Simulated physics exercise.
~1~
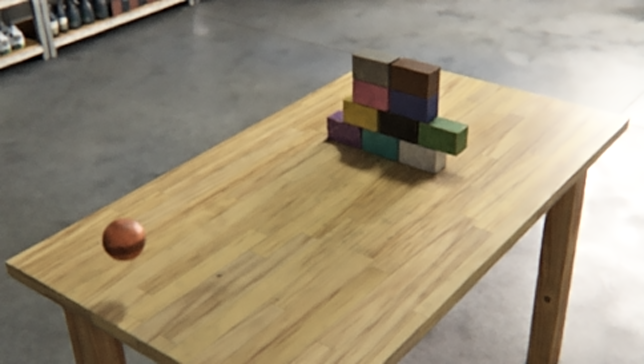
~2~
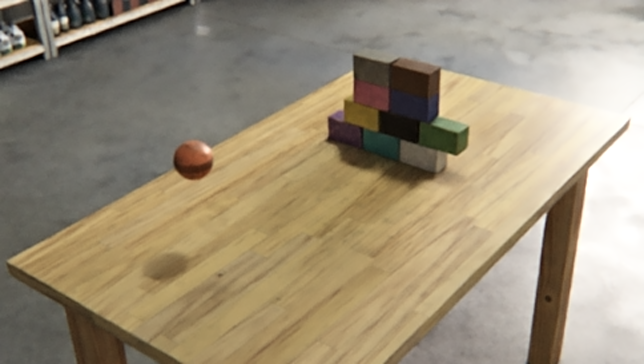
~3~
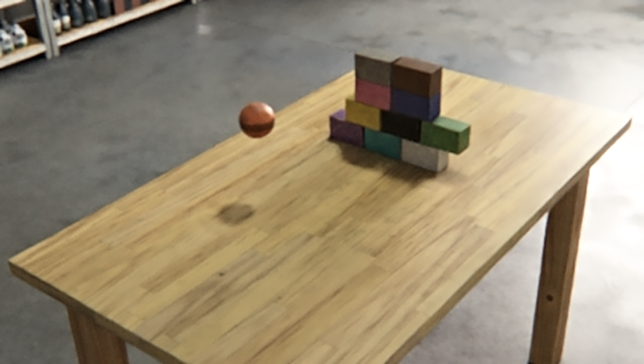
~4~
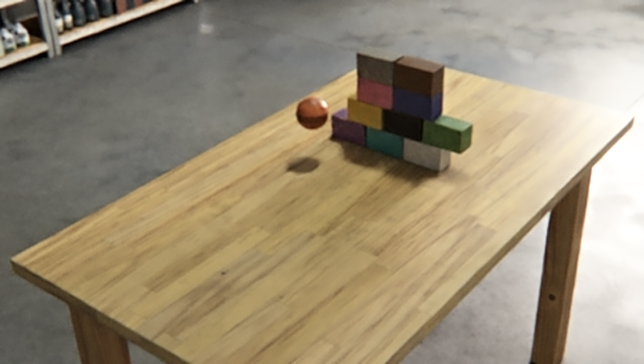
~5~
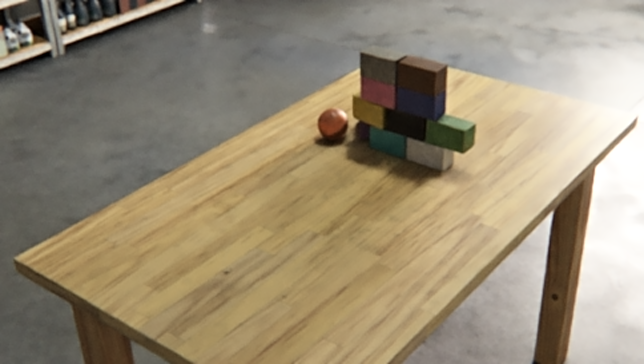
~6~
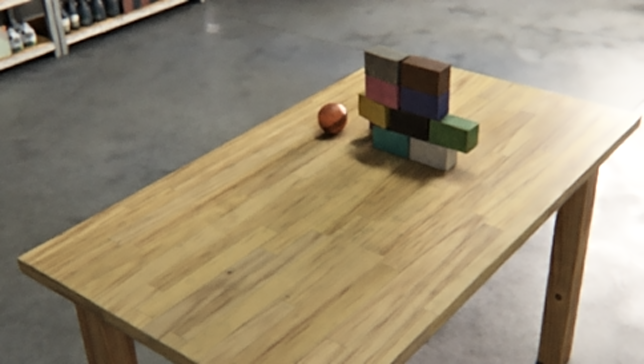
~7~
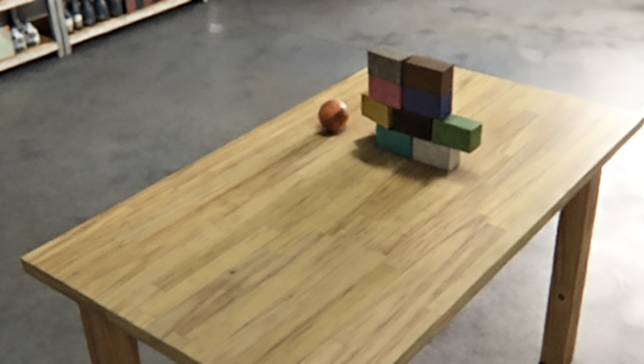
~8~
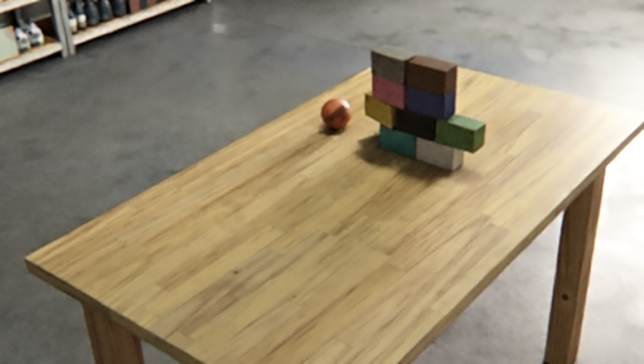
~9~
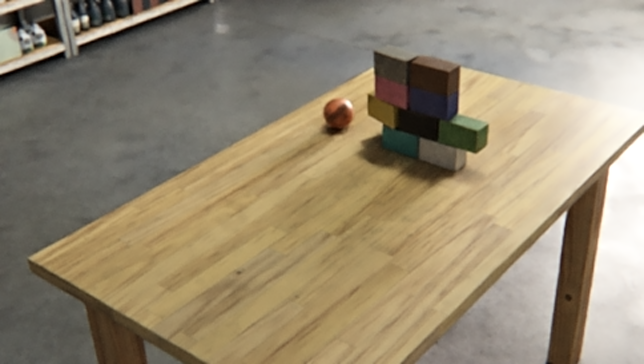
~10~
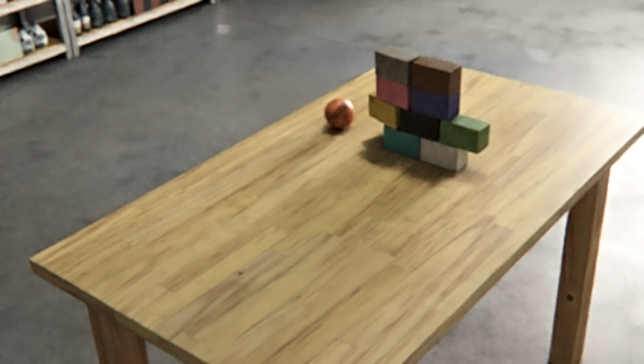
An orange ball flies low over the left end of a wooden table, seen from above at an angle in a room with a grey floor and shelves at the upper left. Toward the far end stands a stack of coloured blocks, grey and brown on top, pink and blue below, then yellow, black and green, with purple, turquoise and white at the bottom. The ball rises rightward, then drops beside the stack's left side. The purple block shifts right and disappears from view behind the others. The ball settles just left of the stack, which remains standing, the green block still in place.
